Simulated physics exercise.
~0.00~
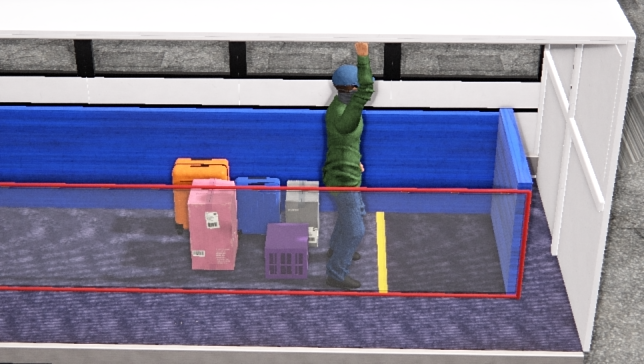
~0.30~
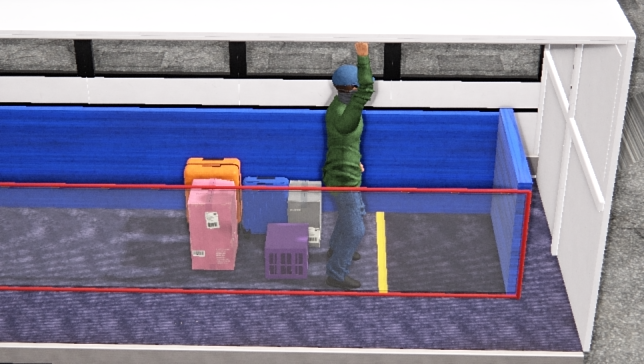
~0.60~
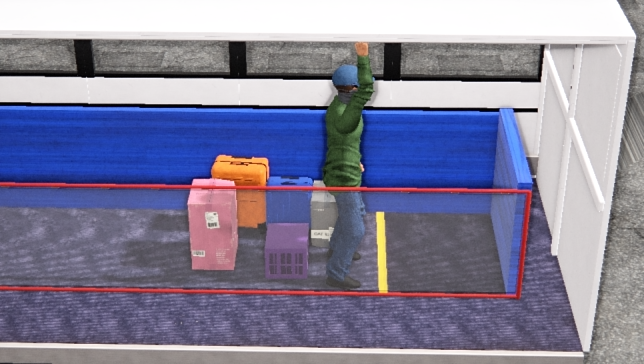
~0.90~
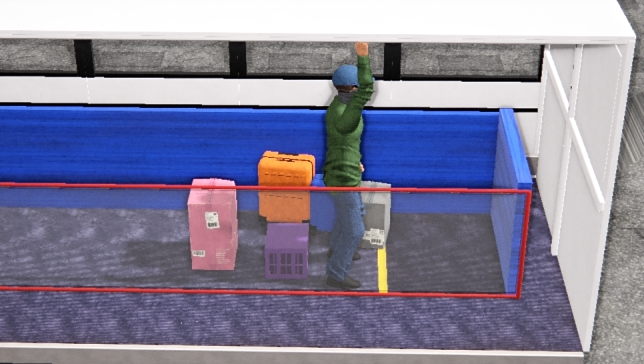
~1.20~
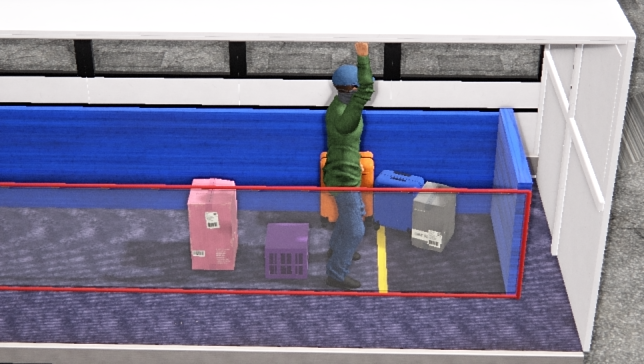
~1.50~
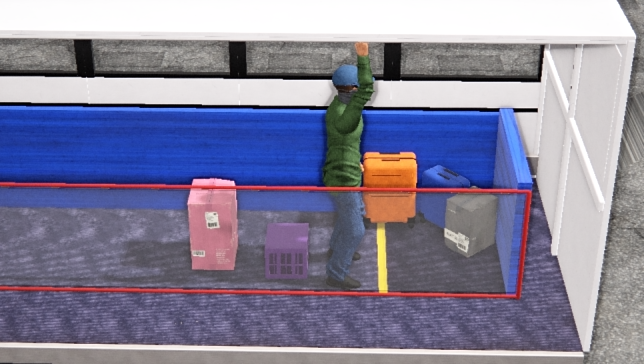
A passenger holds still as orange, blue and grey luggage rolls right past the yellow line.
